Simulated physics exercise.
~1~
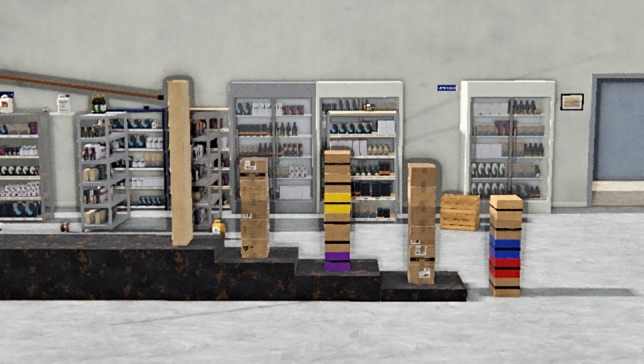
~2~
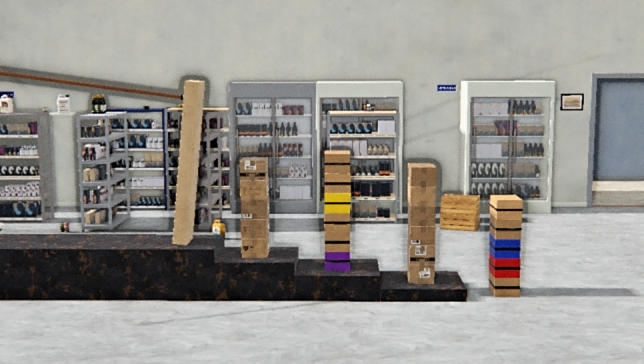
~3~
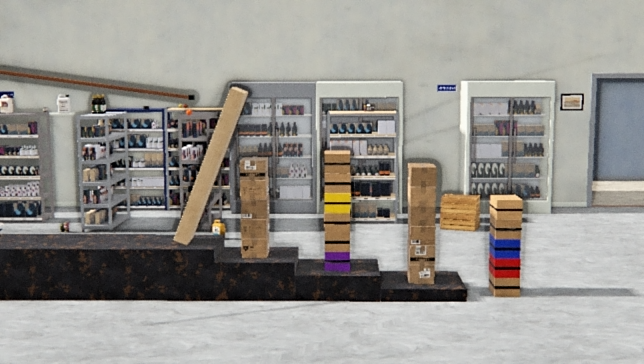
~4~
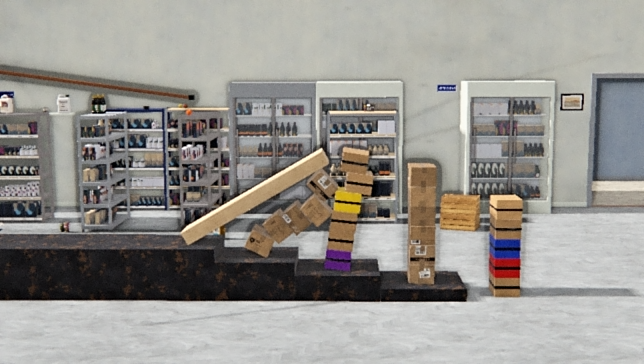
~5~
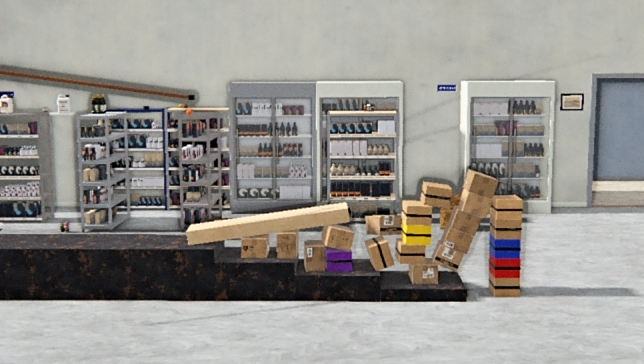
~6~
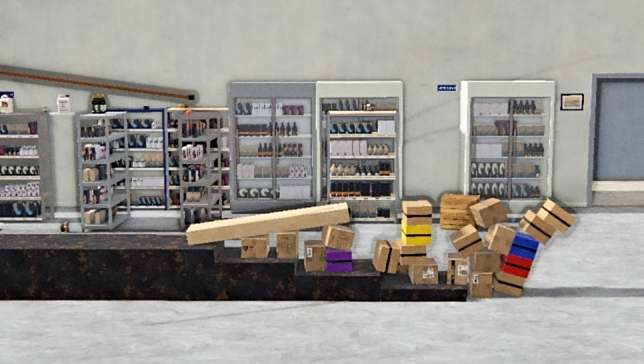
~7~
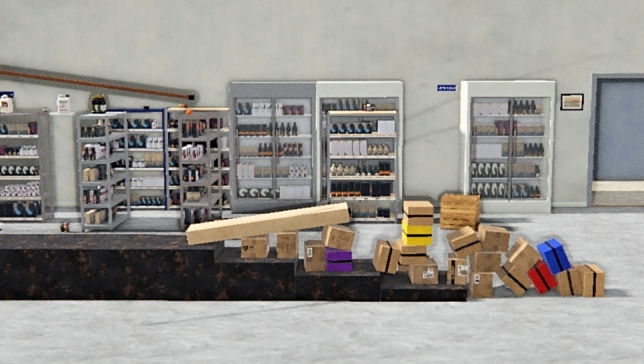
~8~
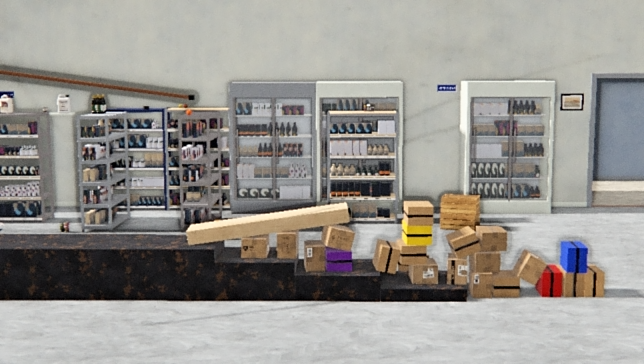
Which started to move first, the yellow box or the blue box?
The yellow box started to move first, as its stack was pushed to the right while the blue box was still standing in place in the last stack.
